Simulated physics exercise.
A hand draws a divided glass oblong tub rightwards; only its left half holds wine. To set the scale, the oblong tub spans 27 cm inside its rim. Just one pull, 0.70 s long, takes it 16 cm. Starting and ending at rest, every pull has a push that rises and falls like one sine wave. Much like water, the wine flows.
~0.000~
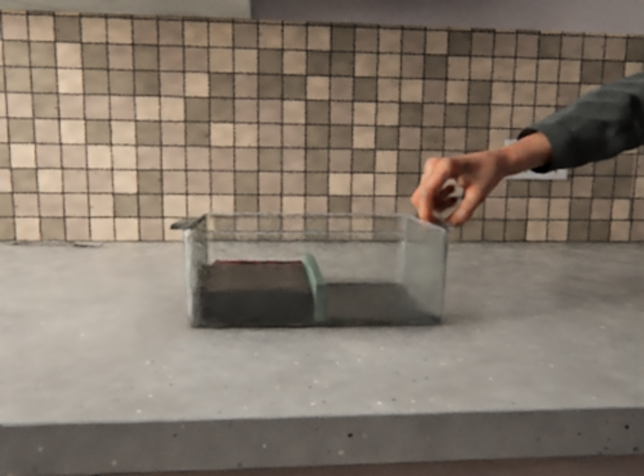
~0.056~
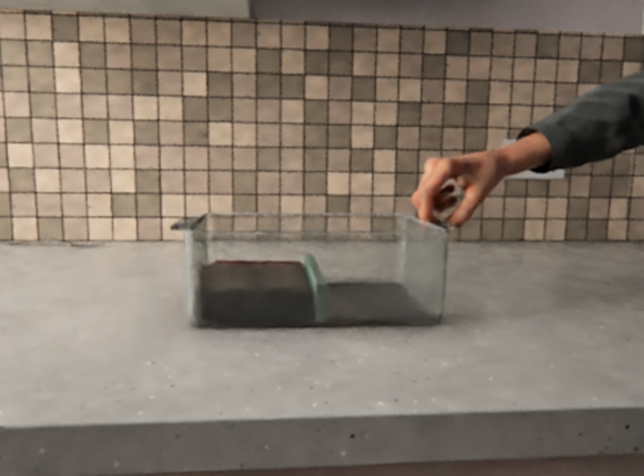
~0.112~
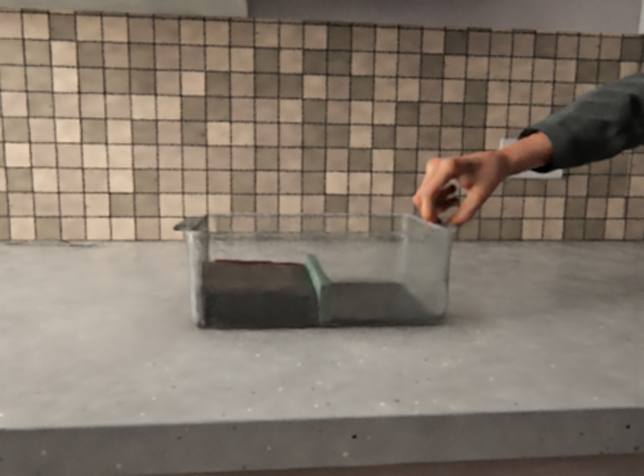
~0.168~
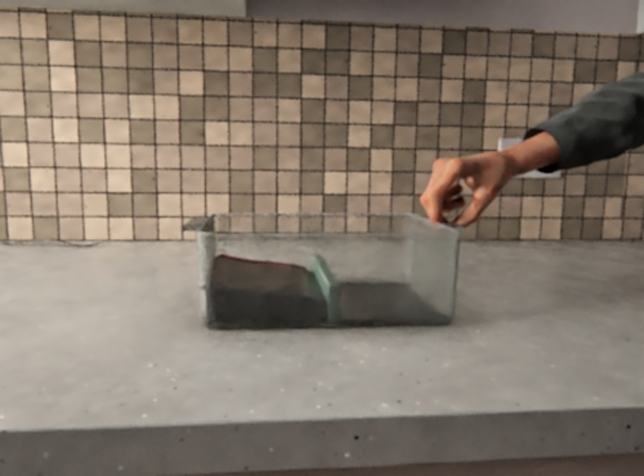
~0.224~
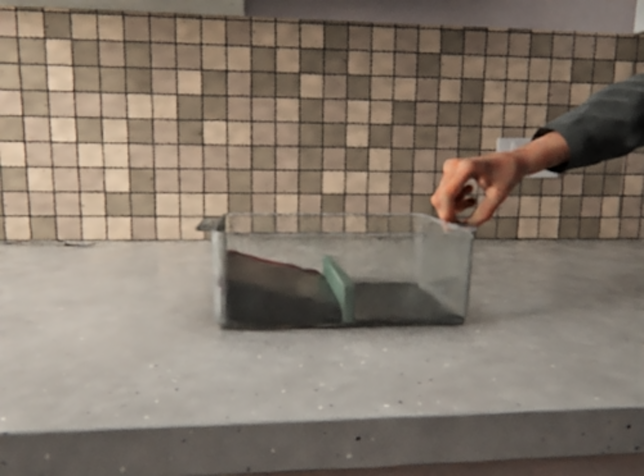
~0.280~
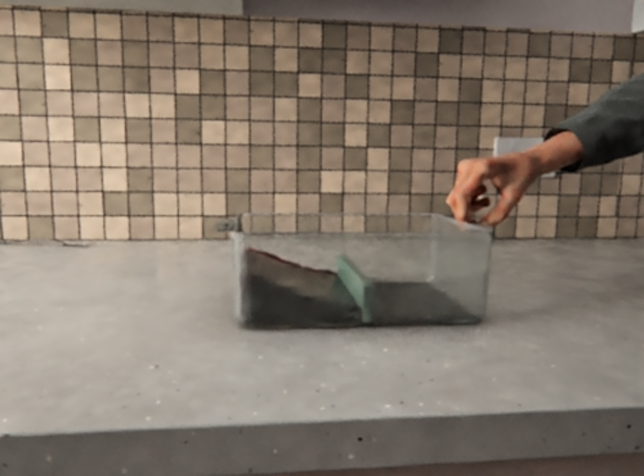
The footage shows a hand gripping the right rim of a divided glass tub and pulling it slowly rightwards across a grey counter, while the dark liquid in its left half tilts, rising at the left and dipping toward the divider.
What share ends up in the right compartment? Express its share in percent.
Roughly 22 per cent ends up there.
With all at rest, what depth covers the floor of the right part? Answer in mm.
Roughly 6 millimetres.
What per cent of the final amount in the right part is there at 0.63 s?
It comes to something like 80 per cent at that moment.
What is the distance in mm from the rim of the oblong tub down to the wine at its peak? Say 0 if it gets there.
About 35 mm.
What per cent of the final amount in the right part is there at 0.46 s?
Roughly 0 per cent.
Then, 0.46 s in, it has gone 13 cm; 0 per cent is on the right side and 0 is out of the oblong tub.
Then, 0.63 s in, it has gone 16 cm; 17 per cent is on the right side and 0 is out of the oblong tub.
Then, 0.81 s in, it has gone 16 cm; 19 per cent is on the right side and 0 is out of the oblong tub.
Then, 0.99 s in, it has gone 16 cm; 19 per cent is on the right side and 0 is out of the oblong tub.
Finally, 22 per cent is on the right side and 0 is out of the oblong tub.
